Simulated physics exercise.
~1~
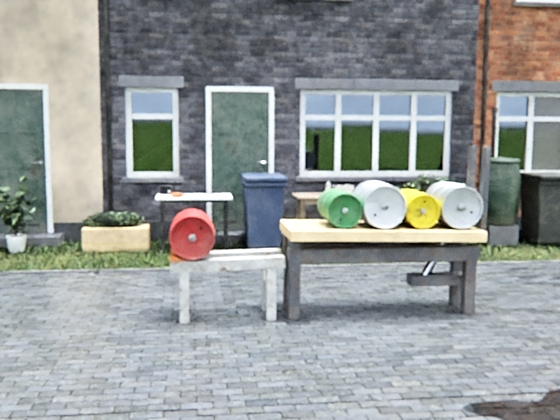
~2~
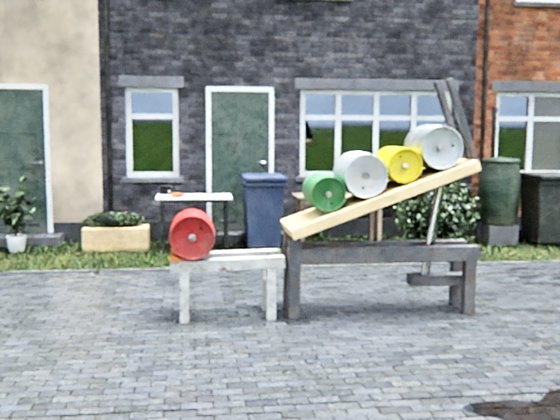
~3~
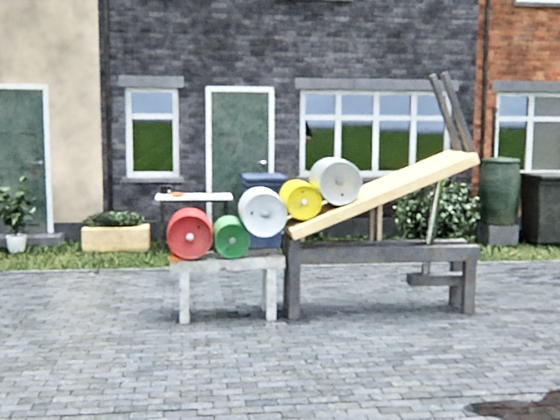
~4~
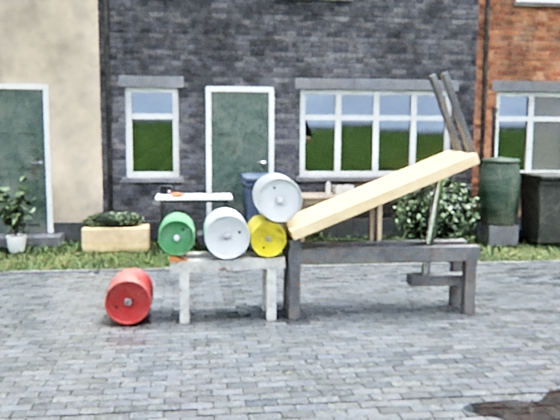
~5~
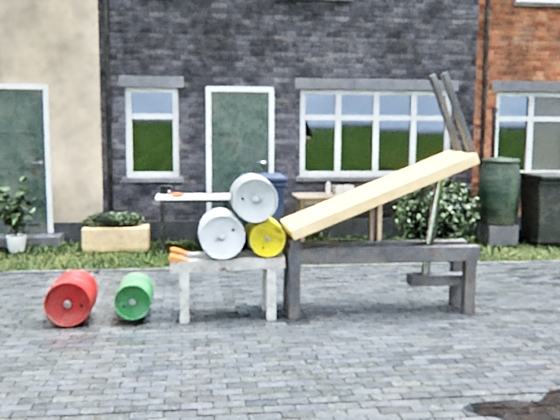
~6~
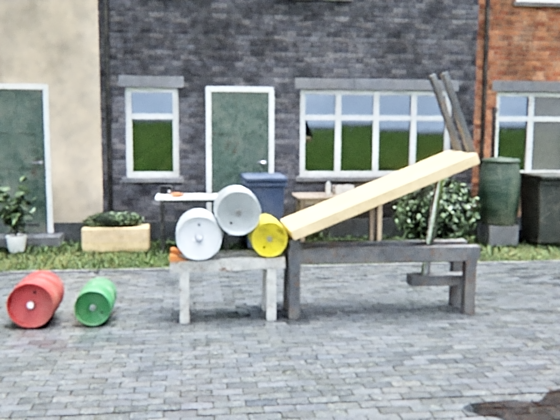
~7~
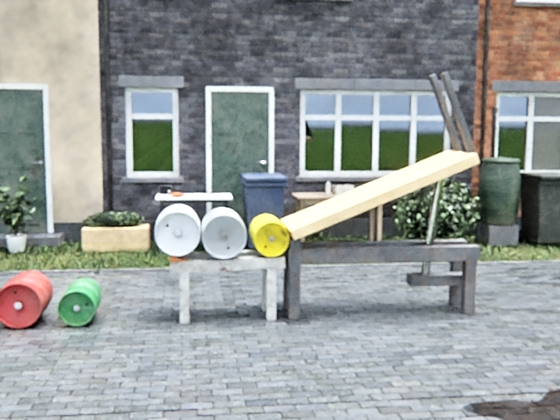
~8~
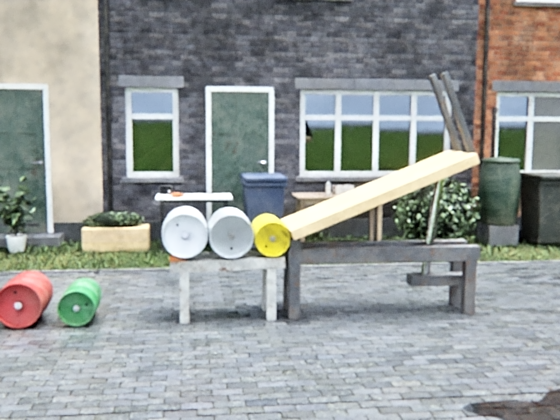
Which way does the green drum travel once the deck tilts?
The green drum travels to the left, rolling down the deck, over the bench and onto the paving.
